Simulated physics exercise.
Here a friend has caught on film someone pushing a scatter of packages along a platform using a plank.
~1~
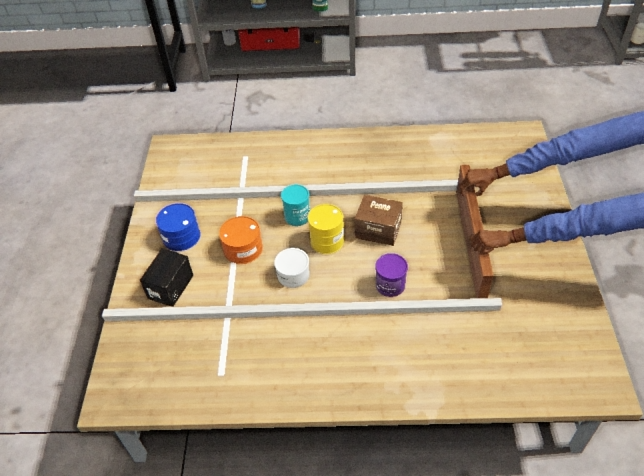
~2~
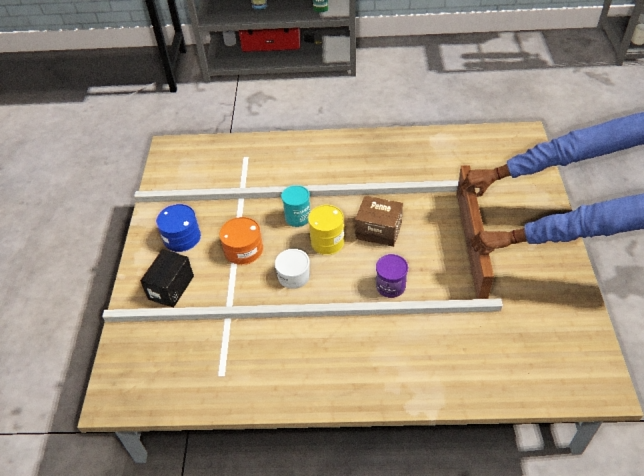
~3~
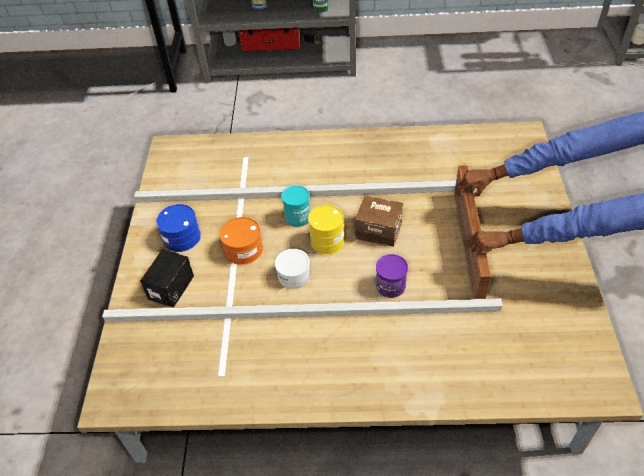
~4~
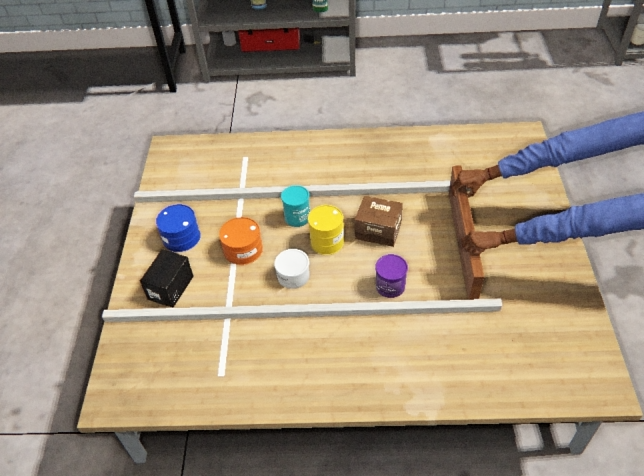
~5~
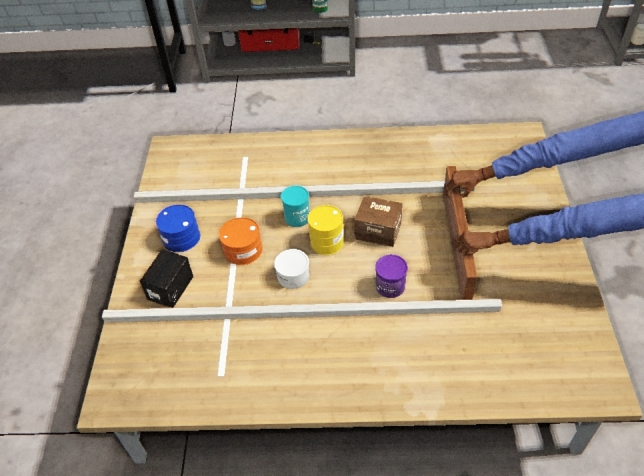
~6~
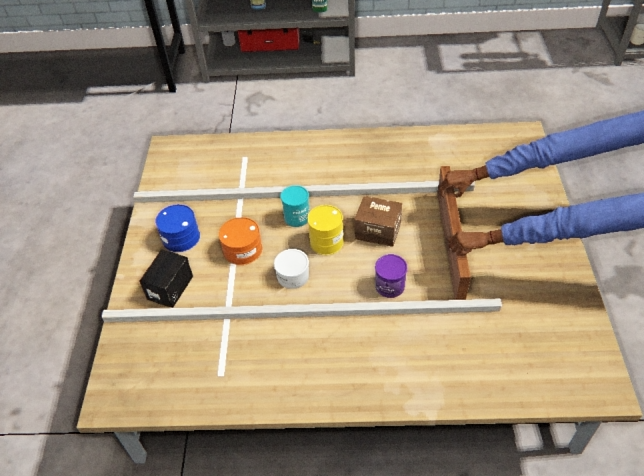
Two hands slide a brown plank slightly left across a wooden table toward scattered, unmoving containers.
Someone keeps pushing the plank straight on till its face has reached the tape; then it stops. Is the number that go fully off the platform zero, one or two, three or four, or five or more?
It is zero.
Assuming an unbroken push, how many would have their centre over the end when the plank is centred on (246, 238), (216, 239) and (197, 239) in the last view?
Respectively, 0, 0 and 1.
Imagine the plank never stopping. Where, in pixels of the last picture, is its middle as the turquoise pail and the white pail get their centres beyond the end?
(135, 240) and (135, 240), more or less.
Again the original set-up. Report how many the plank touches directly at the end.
My count gives 4.
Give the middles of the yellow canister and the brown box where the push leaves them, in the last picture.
The yellow canister stops around (175, 241); the brown box around (214, 233).
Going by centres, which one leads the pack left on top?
That one's the orange canister.
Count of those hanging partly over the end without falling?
I make it 0.
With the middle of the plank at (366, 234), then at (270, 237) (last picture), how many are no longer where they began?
Counts: 3 and 8.
Early on, none off yet; black parcel at rest near (167, 278); blue canister at rest near (178, 228); orange canister at rest near (241, 241).
A while later, none off yet; black parcel at rest near (167, 278); blue canister at rest near (178, 228); orange canister travelled a little near (233, 242).
Further along, none off yet; black parcel travelled a little near (163, 282); blue canister travelled a little near (168, 224); orange canister travelled about its own width near (180, 251).
Finally, the number that fall off is zero.
